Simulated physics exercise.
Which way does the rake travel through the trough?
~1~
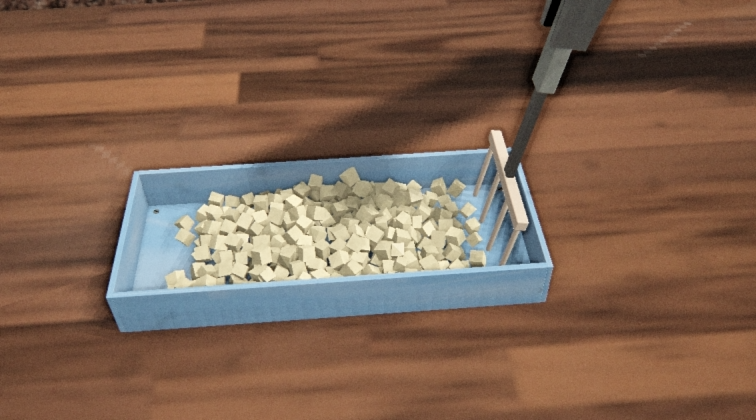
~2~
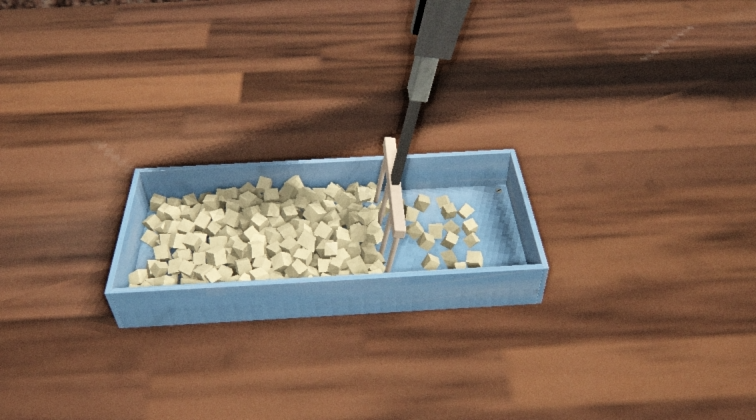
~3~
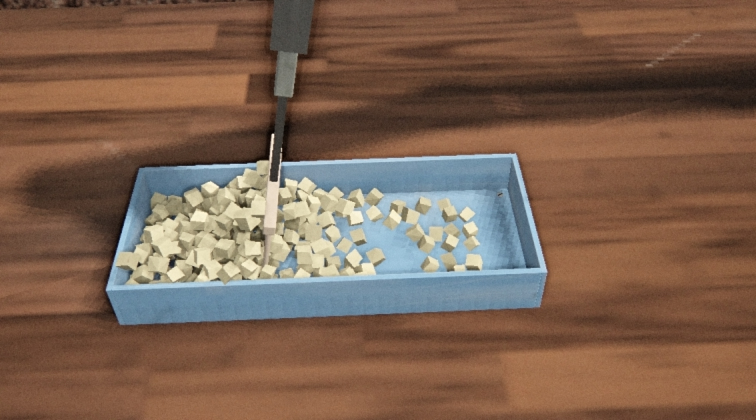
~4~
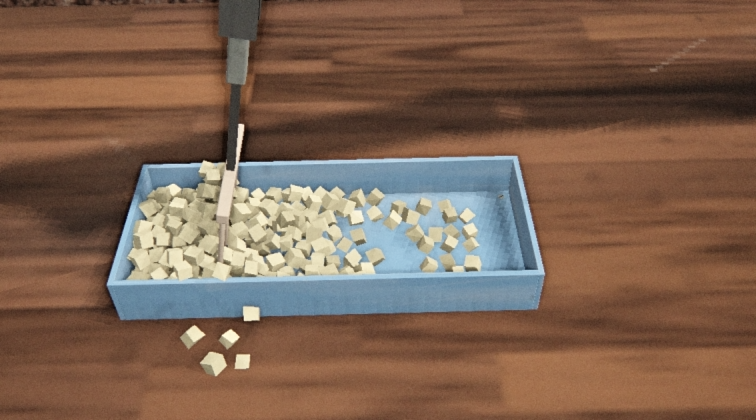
The rake travels to the left, going from the right end of the trough toward the left end.
